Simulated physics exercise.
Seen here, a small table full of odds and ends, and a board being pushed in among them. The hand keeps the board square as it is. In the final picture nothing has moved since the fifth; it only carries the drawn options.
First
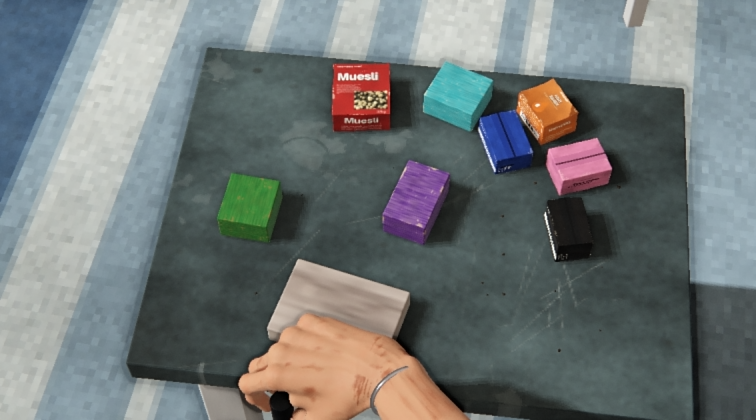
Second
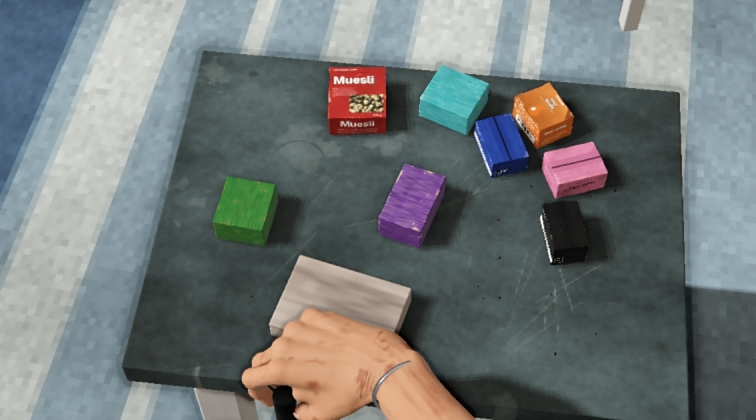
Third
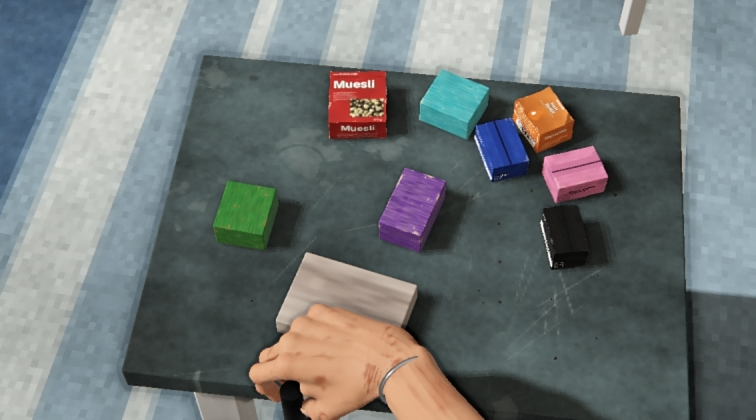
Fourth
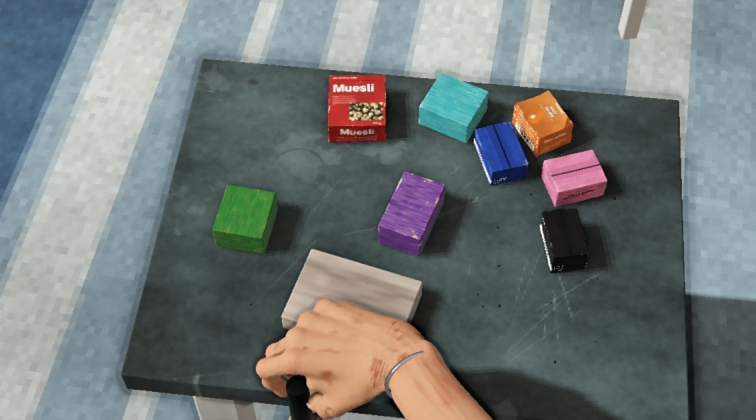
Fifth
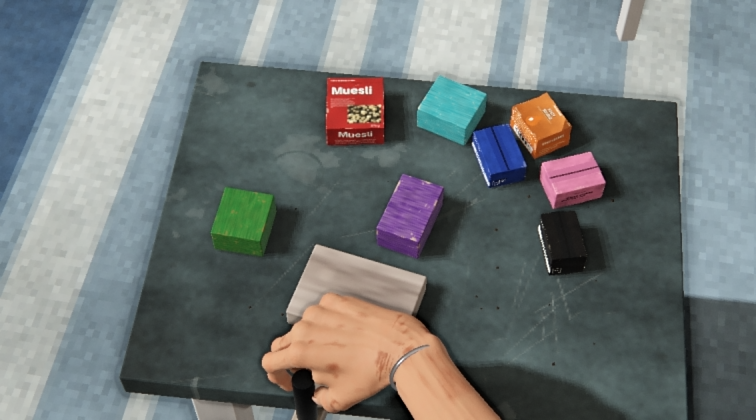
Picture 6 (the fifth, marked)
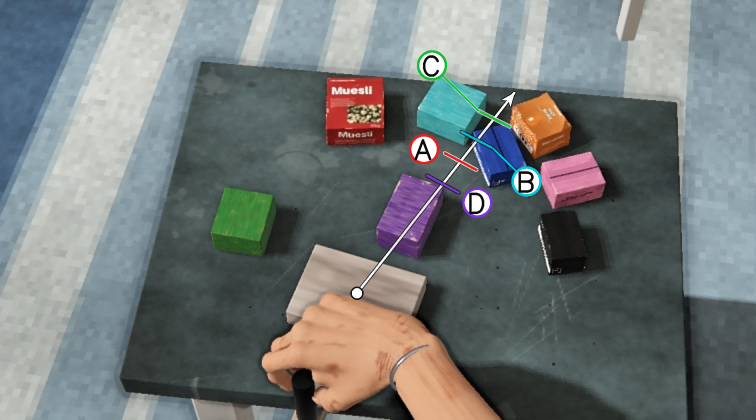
On a small dark table, a hand slowly sliding a pale board slightly up and right among scattered coloured boxes and blocks.
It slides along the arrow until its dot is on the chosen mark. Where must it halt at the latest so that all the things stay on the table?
As far as tick D.
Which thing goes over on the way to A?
It is the turquoise block.
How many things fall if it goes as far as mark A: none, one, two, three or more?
By then, one.
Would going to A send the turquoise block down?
Yes.
On the marked copy, A at (460, 161); B at (477, 140); C at (494, 119); D at (442, 184); the arrow from (357, 293) to (514, 93); the white dot at (357, 293).
Following D. Soon after the start, board (390, 258); purple block (422, 198); turquoise block (452, 110).
Later, board (421, 218); blue box (503, 154); purple block (452, 160).
In the end, board (442, 191); turquoise block (456, 84); orange packet (546, 124); nothing has fallen.
As for the rest, A drops the turquoise block; B drops the turquoise block; C drops the purple block and turquoise block.
